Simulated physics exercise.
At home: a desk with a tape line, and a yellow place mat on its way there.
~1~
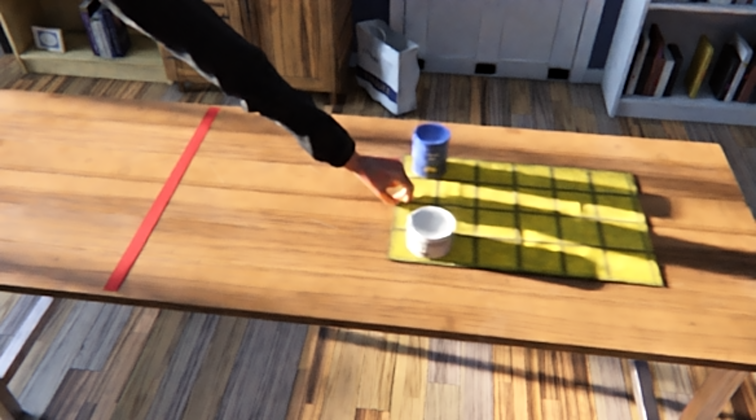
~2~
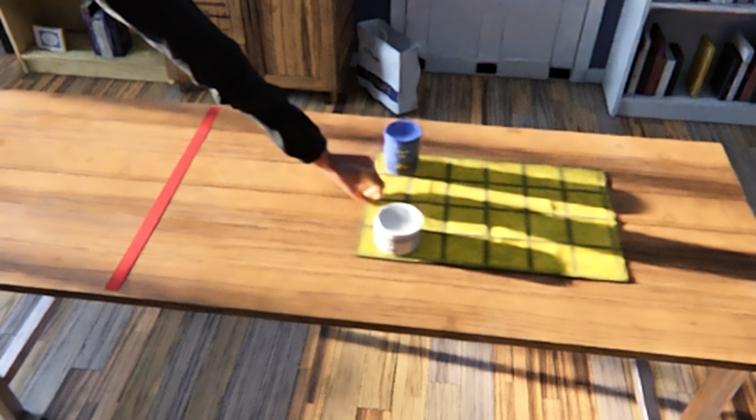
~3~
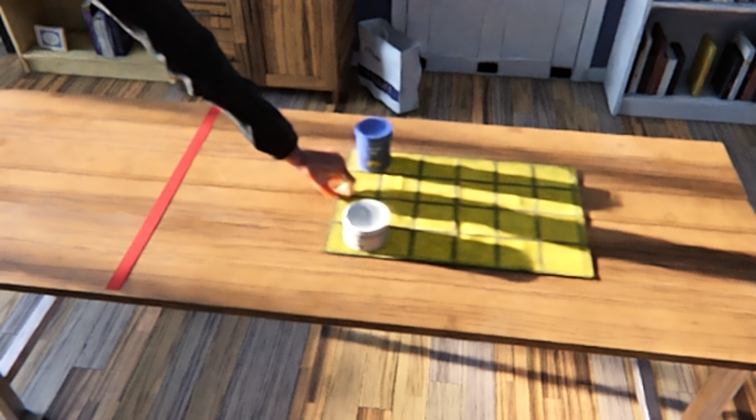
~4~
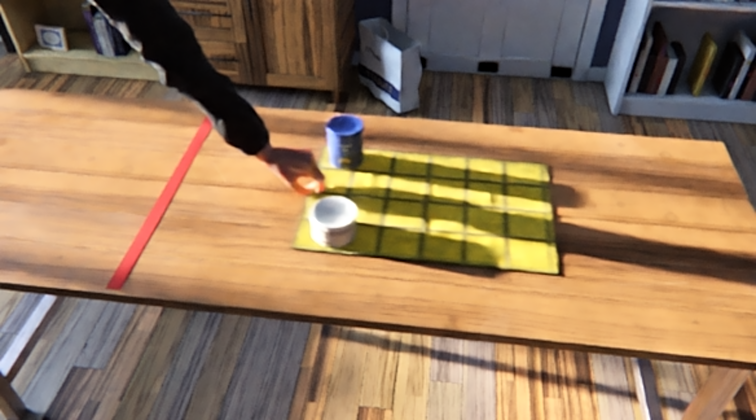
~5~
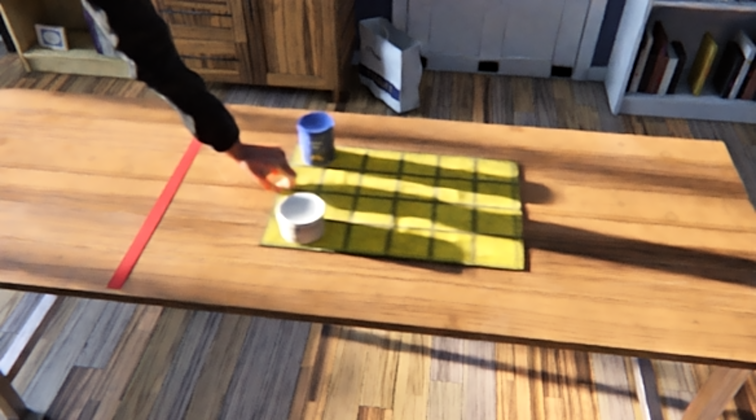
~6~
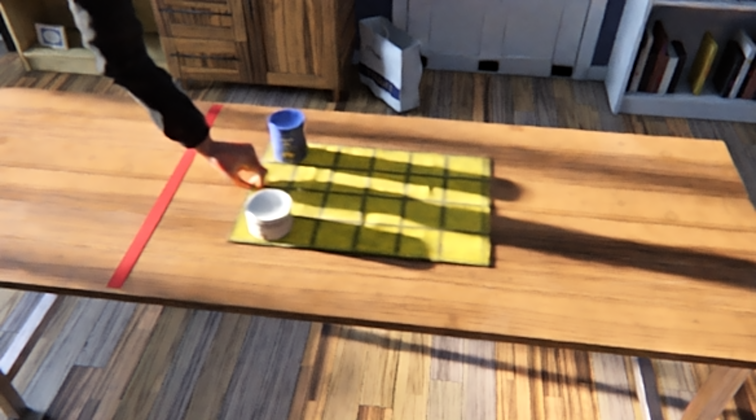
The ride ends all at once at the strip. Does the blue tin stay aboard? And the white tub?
The blue tin leaves the cloth, the white tub shoots off the front.
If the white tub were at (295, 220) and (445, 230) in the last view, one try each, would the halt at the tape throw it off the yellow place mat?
First place: Is thrown clear; second place: Remains aboard.
Then, 0.09 s past the final frame, hem short of the tape; blue tin on the cloth near (238, 133); white tub on the cloth near (213, 210).
Then, 0.20 s past the final frame, hem at the tape; blue tin ahead of the hem near (181, 129); white tub ahead of the hem near (149, 204).
When it is over, hem at the tape; blue tin ahead of the hem near (109, 124); white tub ahead of the hem near (66, 198). The blue tin shoots off the front and the white tub slides clear of the cloth.
